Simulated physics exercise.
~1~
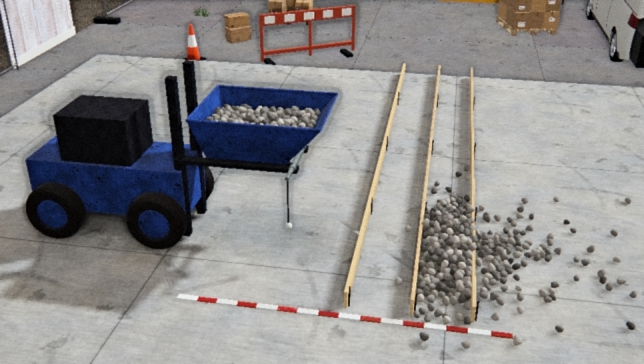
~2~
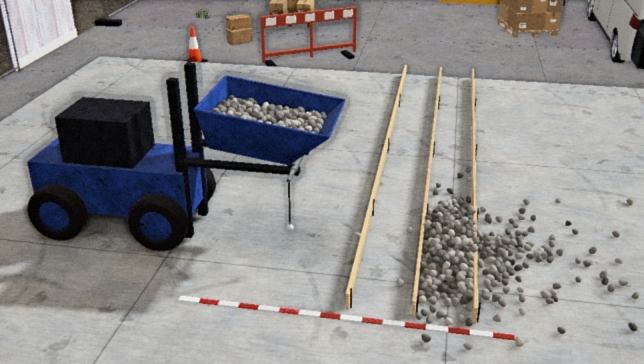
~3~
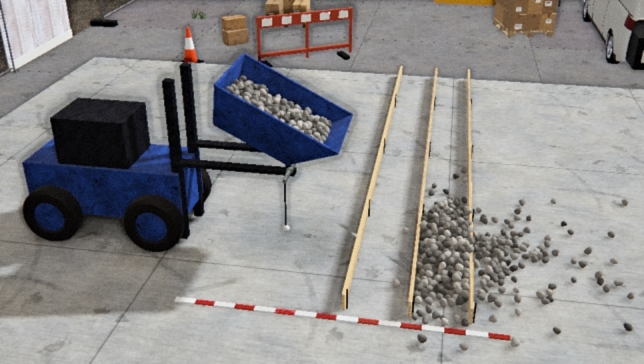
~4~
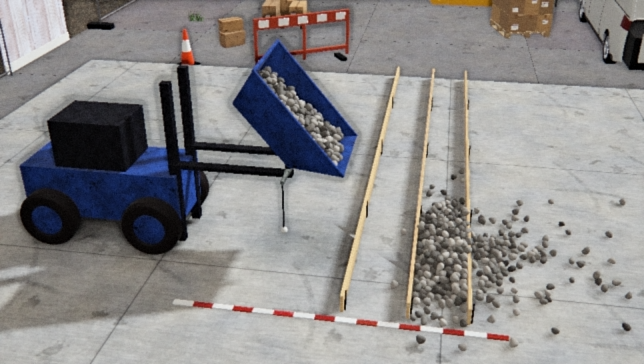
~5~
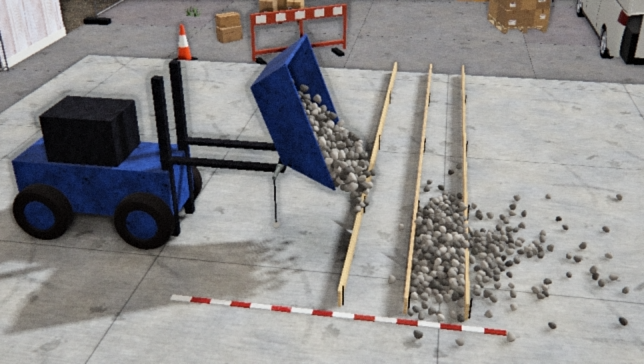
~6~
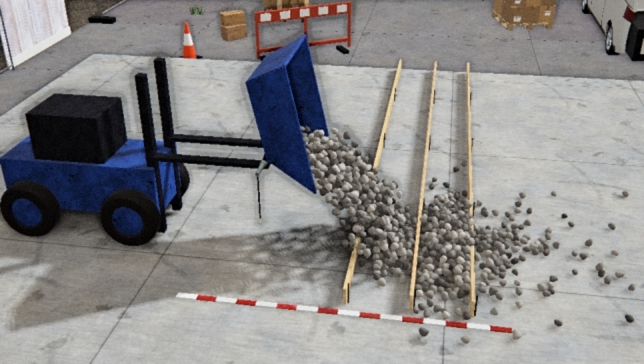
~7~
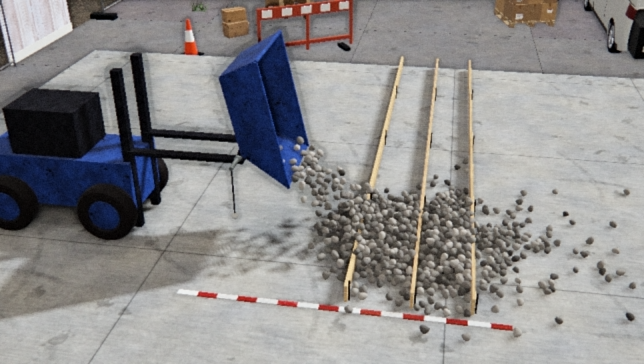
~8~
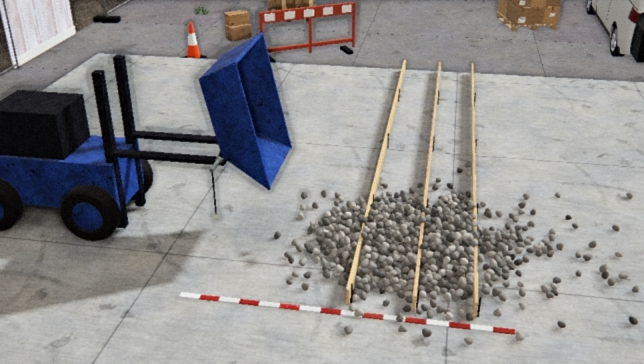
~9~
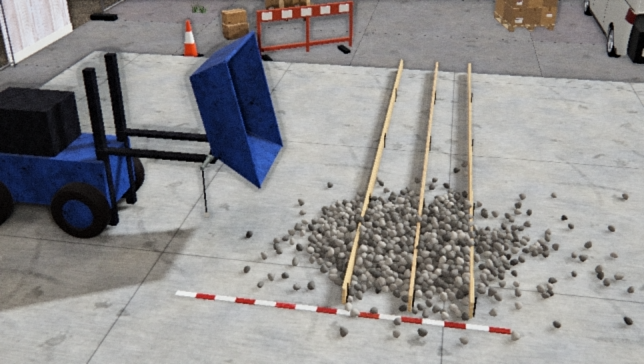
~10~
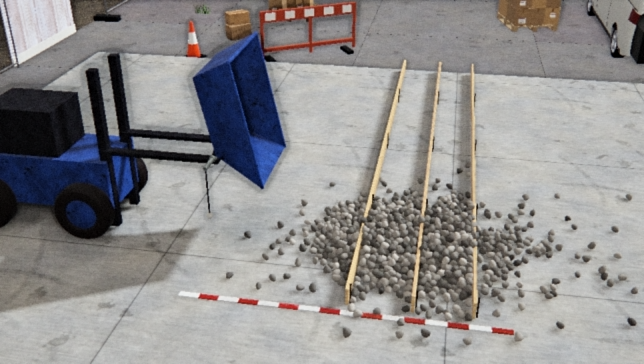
A blue fork truck tips its skip of grey stones to the right and rolls back to the left as they pour beside an earlier heap, mostly into the near bay between wooden boards, then stops with the skip empty, still tilted, and the stones lying spread around the boards.
